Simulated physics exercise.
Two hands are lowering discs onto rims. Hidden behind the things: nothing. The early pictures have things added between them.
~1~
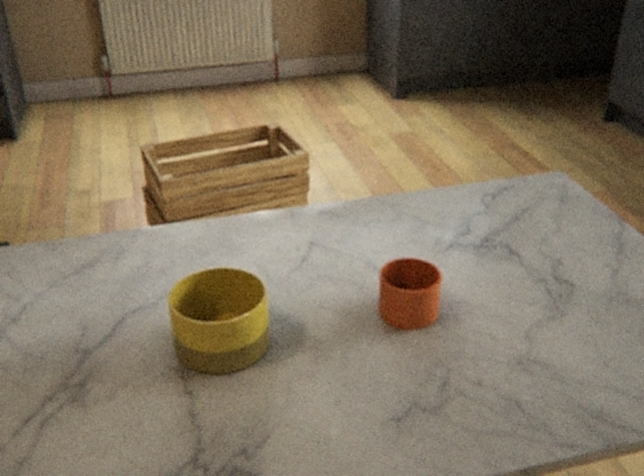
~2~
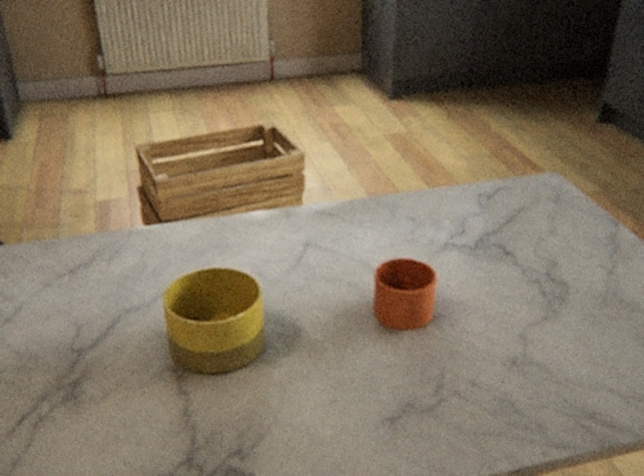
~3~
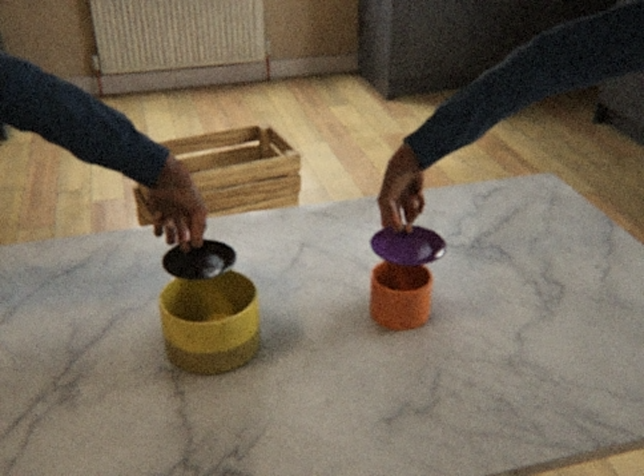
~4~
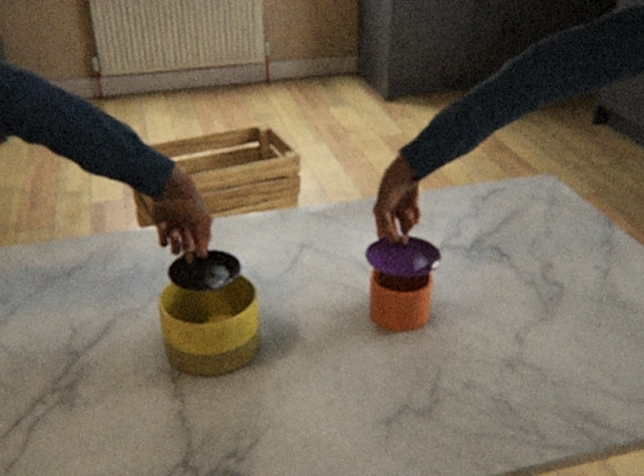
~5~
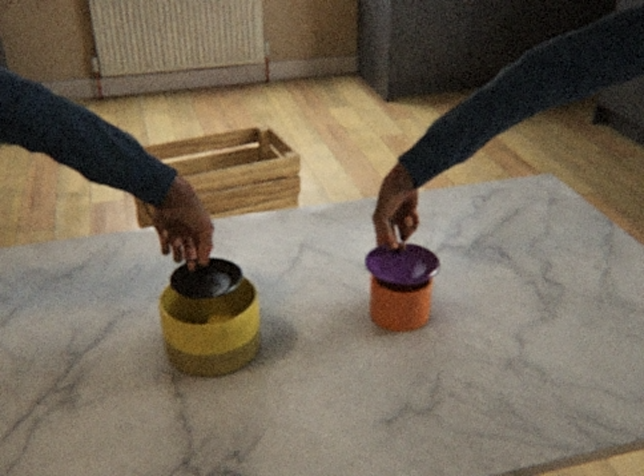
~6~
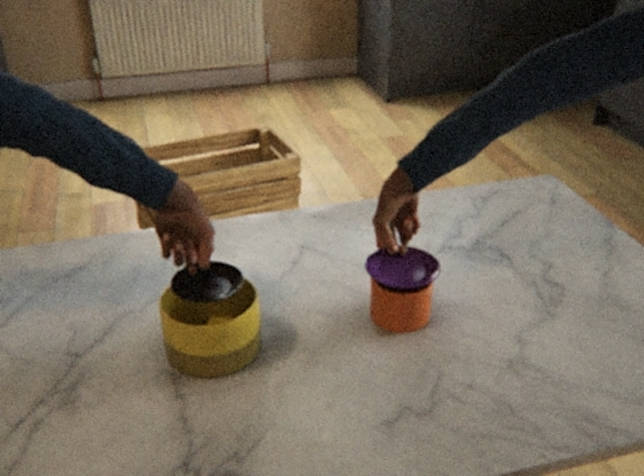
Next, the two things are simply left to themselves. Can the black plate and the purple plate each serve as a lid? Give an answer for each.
My prediction: The black plate ends below. The purple plate stays above.
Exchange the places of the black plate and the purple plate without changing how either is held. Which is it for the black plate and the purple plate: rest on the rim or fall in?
Swapped, the black plate is held up and the purple plate slides in.
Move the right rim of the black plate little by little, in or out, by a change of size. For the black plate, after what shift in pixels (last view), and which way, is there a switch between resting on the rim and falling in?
Move it right by close to 12 pixels and it flips.
Then, 0.12 s past the last view, black plate travelled a little near (209, 301); purple plate moving near (402, 274).
Then, 0.18 s past the last view, black plate in the air near (213, 335); purple plate sitting on the rim near (402, 274).
Then, 0.28 s past the last view, black plate come down near (213, 337); purple plate sitting on the rim near (402, 274).
Finally, the black plate falls in, near (213, 340); the purple plate rests on the rim, near (402, 274).
